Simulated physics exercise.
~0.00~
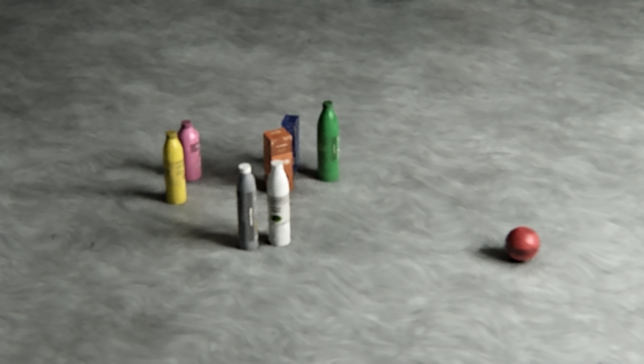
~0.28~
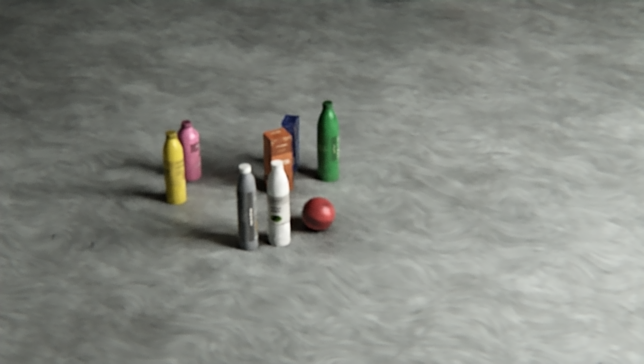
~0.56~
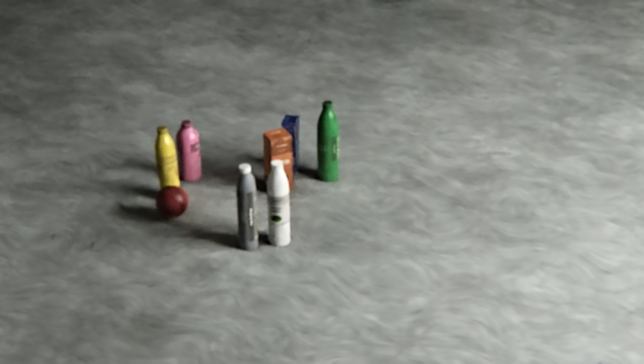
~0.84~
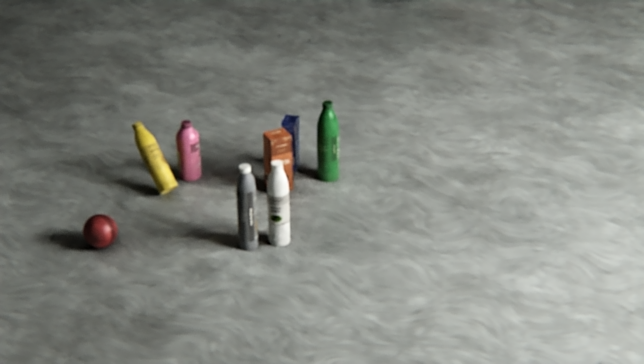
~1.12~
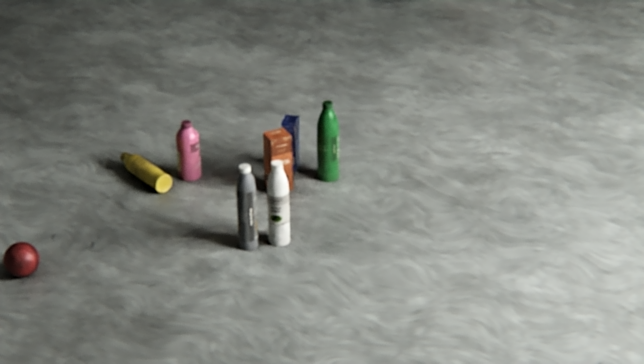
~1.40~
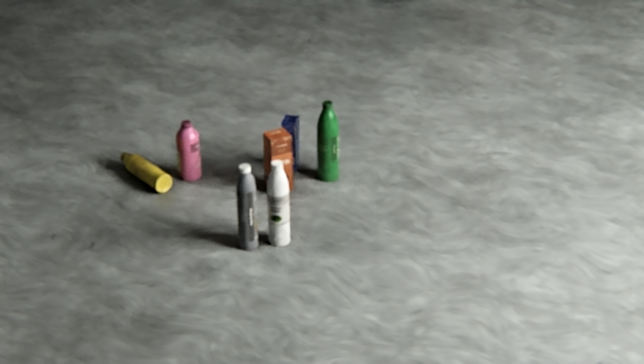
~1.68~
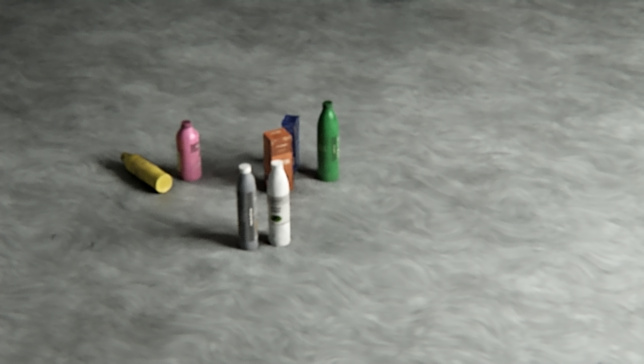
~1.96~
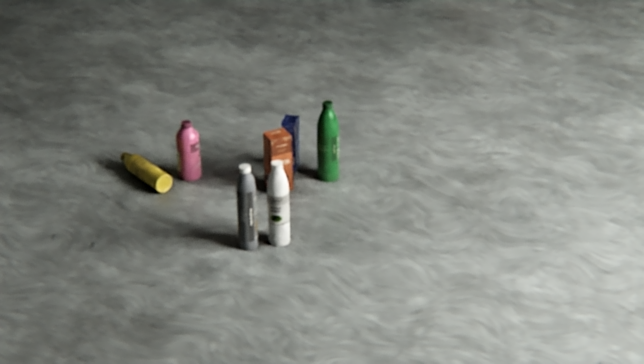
A red ball rolled in from the right across a grey floor, passing a cluster of standing bottles and cartons, and knocked over the yellow bottle before rolling out of view on the left, leaving the yellow bottle on its side and the others upright.
